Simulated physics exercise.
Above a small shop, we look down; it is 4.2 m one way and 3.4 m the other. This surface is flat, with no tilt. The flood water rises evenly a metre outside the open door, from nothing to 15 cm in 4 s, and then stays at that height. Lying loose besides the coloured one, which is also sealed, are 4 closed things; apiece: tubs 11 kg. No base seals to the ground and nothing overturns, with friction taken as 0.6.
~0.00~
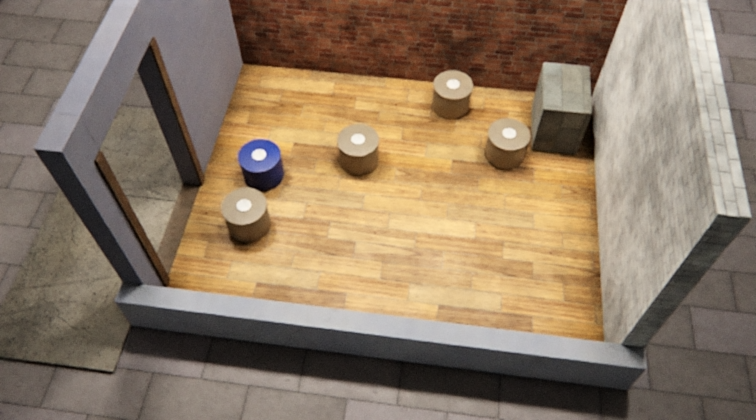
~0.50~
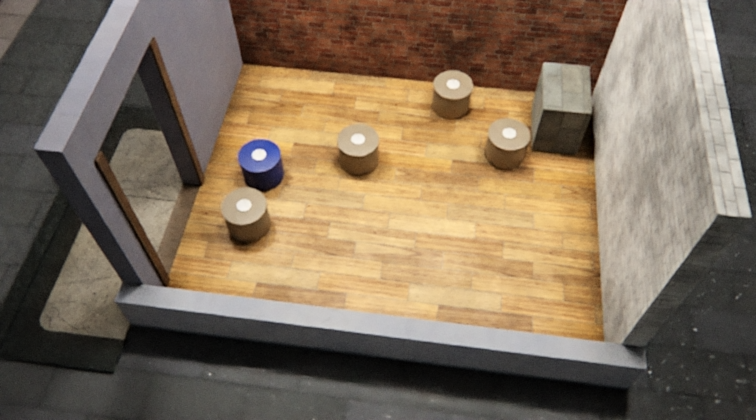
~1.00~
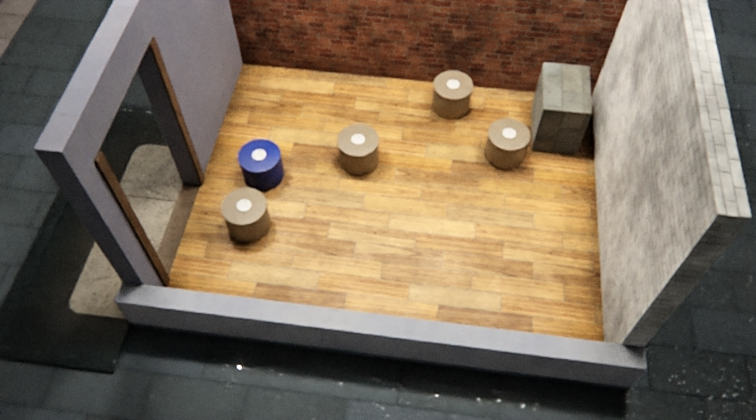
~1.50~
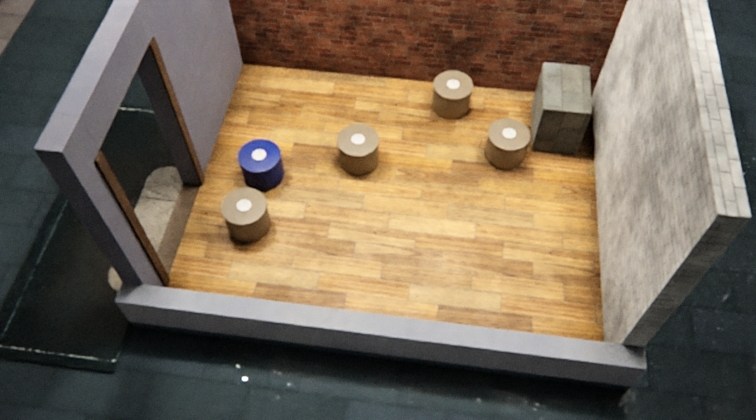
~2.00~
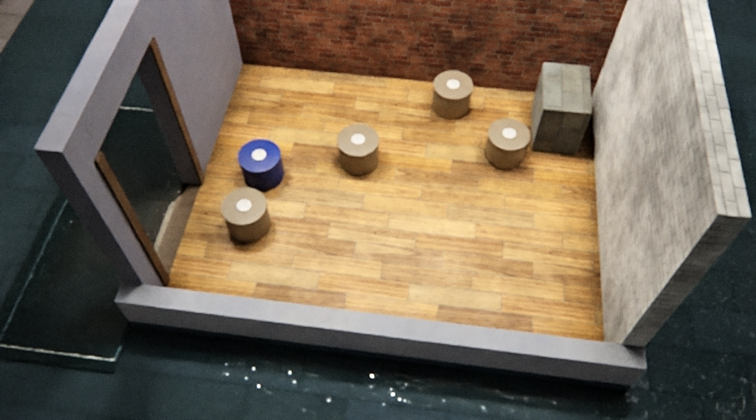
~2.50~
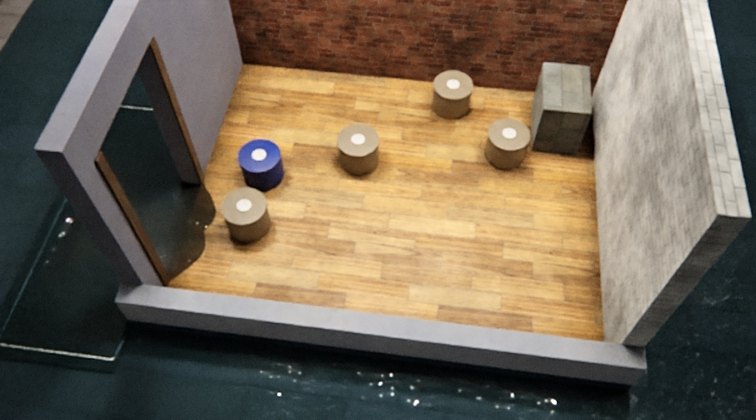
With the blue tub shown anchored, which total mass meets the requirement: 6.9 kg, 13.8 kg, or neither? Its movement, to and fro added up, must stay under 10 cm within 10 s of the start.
The answer is only 13.8 kg.
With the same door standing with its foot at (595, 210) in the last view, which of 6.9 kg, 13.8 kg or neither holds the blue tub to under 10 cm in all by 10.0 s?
Okay, so only the heavy mass does.
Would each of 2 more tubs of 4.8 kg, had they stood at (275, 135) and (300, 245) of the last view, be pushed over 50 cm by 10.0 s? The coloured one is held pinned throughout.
The first is not as far, the second further.
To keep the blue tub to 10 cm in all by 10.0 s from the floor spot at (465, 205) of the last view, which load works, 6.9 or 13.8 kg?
So both weights work.
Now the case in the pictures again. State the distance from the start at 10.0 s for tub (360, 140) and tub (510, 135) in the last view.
Respectively 0 and 0 centimetres.
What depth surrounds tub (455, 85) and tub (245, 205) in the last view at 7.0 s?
0 and 5 cm.
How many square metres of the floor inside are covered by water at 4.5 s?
Somewhere about 3.5 m2, give or take.
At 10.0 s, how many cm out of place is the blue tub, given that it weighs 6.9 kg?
It would be some 40 cm from its spot.
After 3.5 s the blue tub would be 0 cm from its start with 6.9 kg and 0 cm from its start with 13.8 kg; 1 cm of water round it then.
After 4.5 s the blue tub would be 13 cm from its start with 6.9 kg and 0 cm from its start with 13.8 kg; 4 cm of water round it then.
After 7.0 s the blue tub would be 41 cm from its start with 6.9 kg and 0 cm from its start with 13.8 kg; 3 cm of water round it then.
After 10.0 s the blue tub would be 41 cm from its start with 6.9 kg and 0 cm from its start with 13.8 kg; 4 cm of water round it then.
